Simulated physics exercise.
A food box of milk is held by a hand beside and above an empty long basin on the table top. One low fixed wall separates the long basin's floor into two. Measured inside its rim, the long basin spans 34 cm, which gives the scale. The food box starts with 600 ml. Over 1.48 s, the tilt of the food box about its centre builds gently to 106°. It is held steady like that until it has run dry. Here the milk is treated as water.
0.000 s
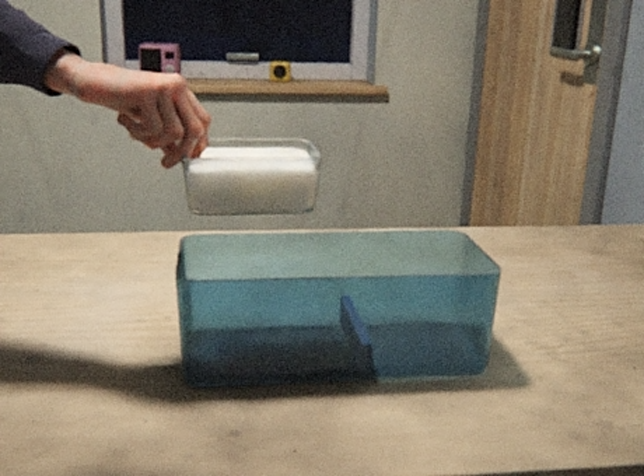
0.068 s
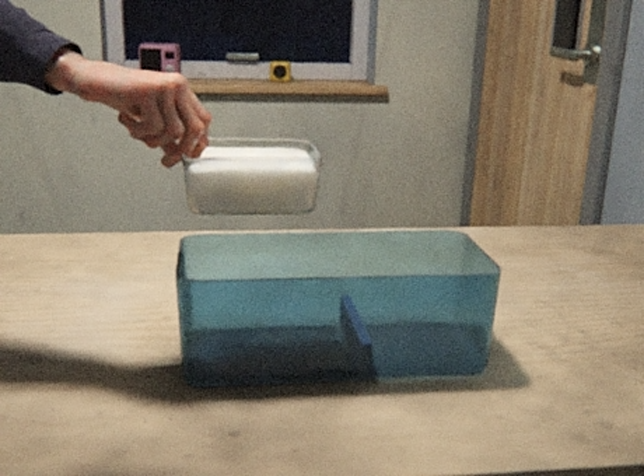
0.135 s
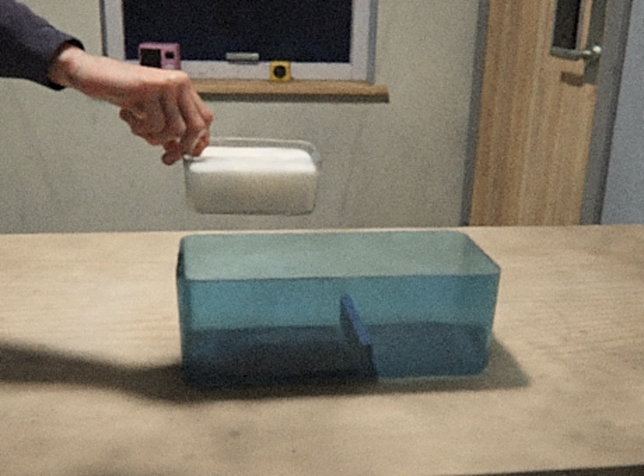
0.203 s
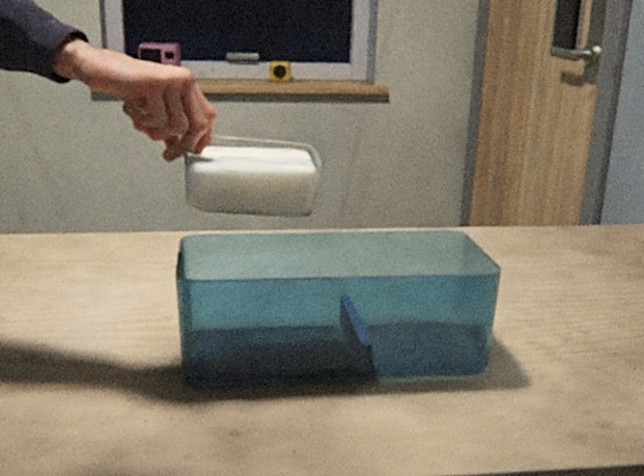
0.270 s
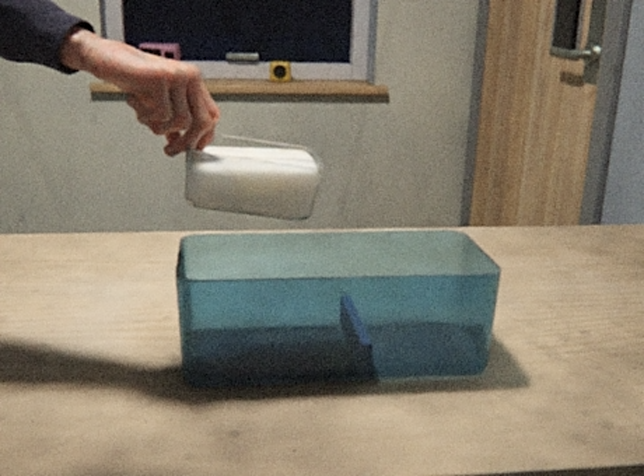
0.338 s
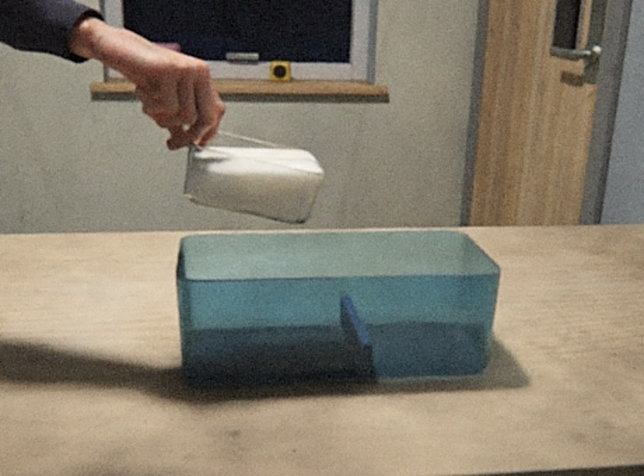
A hand holds a clear box of milk above a blue basin and gently tilts it rightward.
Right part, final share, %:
65 %.
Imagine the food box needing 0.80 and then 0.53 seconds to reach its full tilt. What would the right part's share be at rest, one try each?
I'd say 55 percent on the first go, 35 percent on the next.
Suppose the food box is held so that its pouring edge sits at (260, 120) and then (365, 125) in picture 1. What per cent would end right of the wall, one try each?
The first try gives around 5 percent, the second around 85 percent.
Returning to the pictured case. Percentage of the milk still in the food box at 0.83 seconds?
Roughly 30 %.
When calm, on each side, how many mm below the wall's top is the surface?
Left: Roughly 30 mm; right: Roughly 18 mm.
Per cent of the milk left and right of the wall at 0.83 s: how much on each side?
About 6 left, about 38 right.
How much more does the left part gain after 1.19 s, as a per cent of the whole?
Close to 6% of the whole.
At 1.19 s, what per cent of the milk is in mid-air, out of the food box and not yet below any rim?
Something like 2 per cent is in the air then.
Then, 0.83 s in, the tilt is 63° and 31 per cent is still to pour, 6 is left of the wall and 38 right of it.
Then, 1.19 s in, the tilt is 96° and 5 per cent is still to pour, 28 is left of the wall and 64 right of it.
Then, 1.57 s in, the tilt is 106° and 0 per cent is still to pour, 35 is left of the wall and 65 right of it.
Then, 1.98 s in, the tilt is 106° and 0 per cent is still to pour, 35 is left of the wall and 65 right of it.
Finally, 35 per cent lies left of the wall, 65 right of it and 0 outside.
